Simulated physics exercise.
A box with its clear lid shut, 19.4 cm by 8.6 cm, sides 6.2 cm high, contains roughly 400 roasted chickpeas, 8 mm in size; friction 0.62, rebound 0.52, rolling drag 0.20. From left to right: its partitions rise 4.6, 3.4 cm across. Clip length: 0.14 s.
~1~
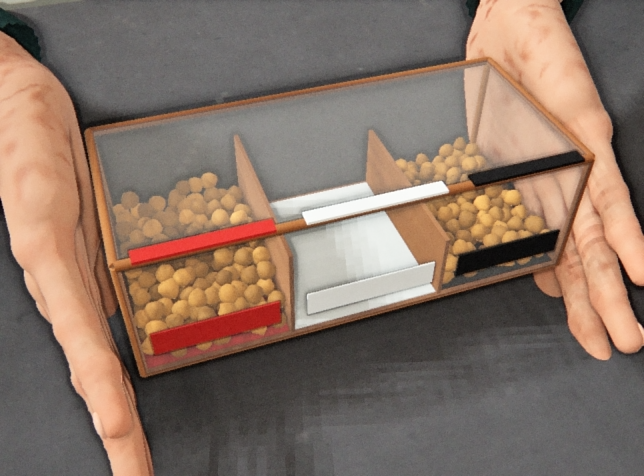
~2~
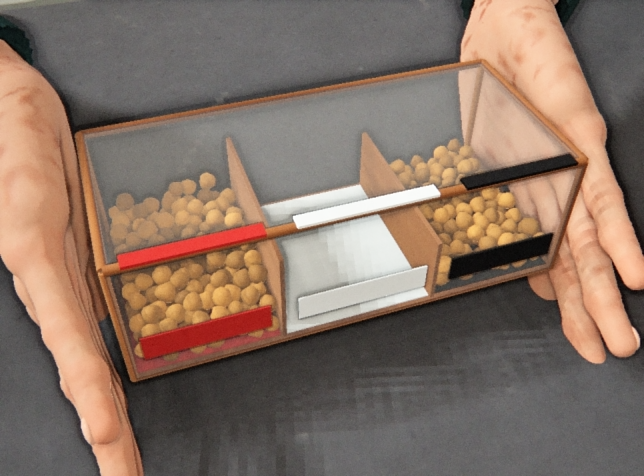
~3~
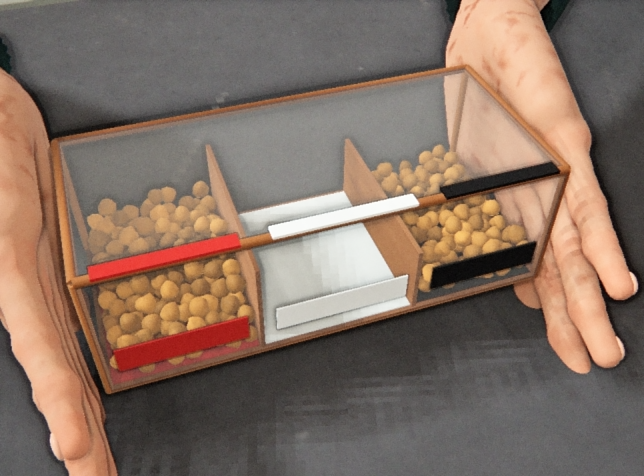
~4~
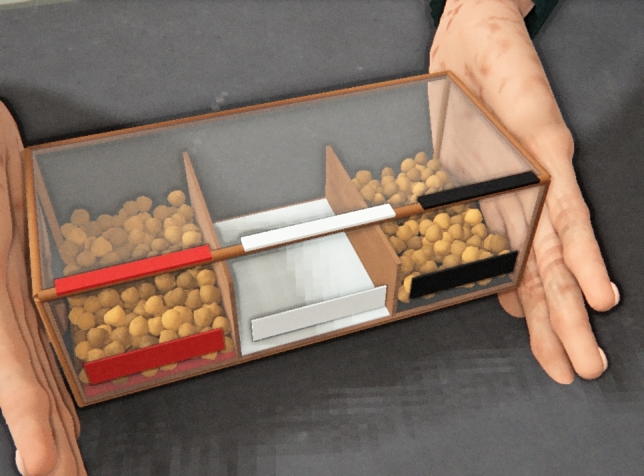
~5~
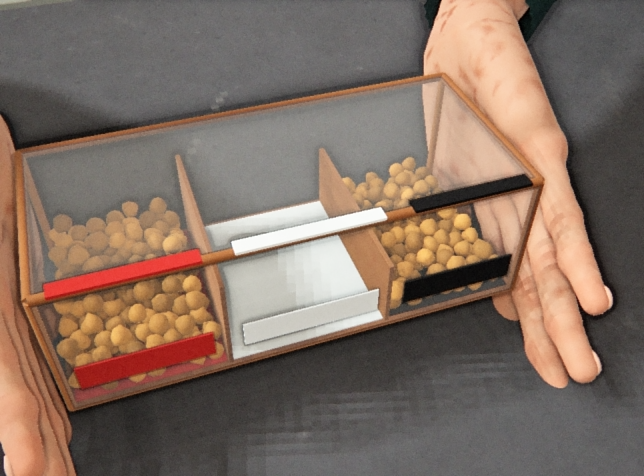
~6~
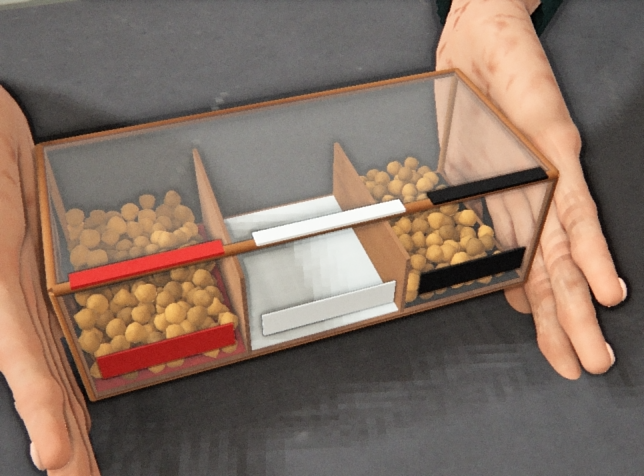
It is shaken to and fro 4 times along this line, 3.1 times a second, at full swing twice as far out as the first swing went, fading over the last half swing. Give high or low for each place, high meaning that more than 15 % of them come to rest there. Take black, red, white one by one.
Black: High, red: High, white: Low.
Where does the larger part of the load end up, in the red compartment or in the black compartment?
More ends in the red compartment.
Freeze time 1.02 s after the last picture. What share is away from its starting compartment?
I'd put it near 0 percent at that time.
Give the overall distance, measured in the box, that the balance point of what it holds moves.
Net shift: Around 0.5 cm.
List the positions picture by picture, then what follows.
Box at (373, 220); tilt 0 degrees; moved 0.0 cm; black 35 %, red 65 %, in the first picture.
Box at (365, 224); tilt 0 degrees; moved 0.4 cm, in the second picture.
Box at (342, 234); tilt 0 degrees; moved 1.5 cm, in the third picture.
Box at (317, 245); tilt 0 degrees; moved 2.6 cm, in the fourth picture.
Box at (309, 248); tilt 0 degrees; moved 3.0 cm, in the fifth picture.
Box at (328, 240); tilt 0 degrees; moved 2.1 cm; black 35 %, red 65 %, in the sixth picture.
Then, 0.39 s after the last picture, tilt 0 degrees; black 35 %, red 65 %; middle of all pieces near (353, 213).
Then, 0.72 s after the last picture, tilt 0 degrees; black 35 %, red 65 %; middle of all pieces near (358, 209).
Then, 1.02 s after the last picture, tilt 0 degrees; black 35 %, red 65 %; middle of all pieces near (318, 226).
Then, 1.31 s after the last picture, tilt 0 degrees; black 35 %, red 65 %; middle of all pieces near (290, 242).
In the end, black 35 %, red 65 %, white 0 %.
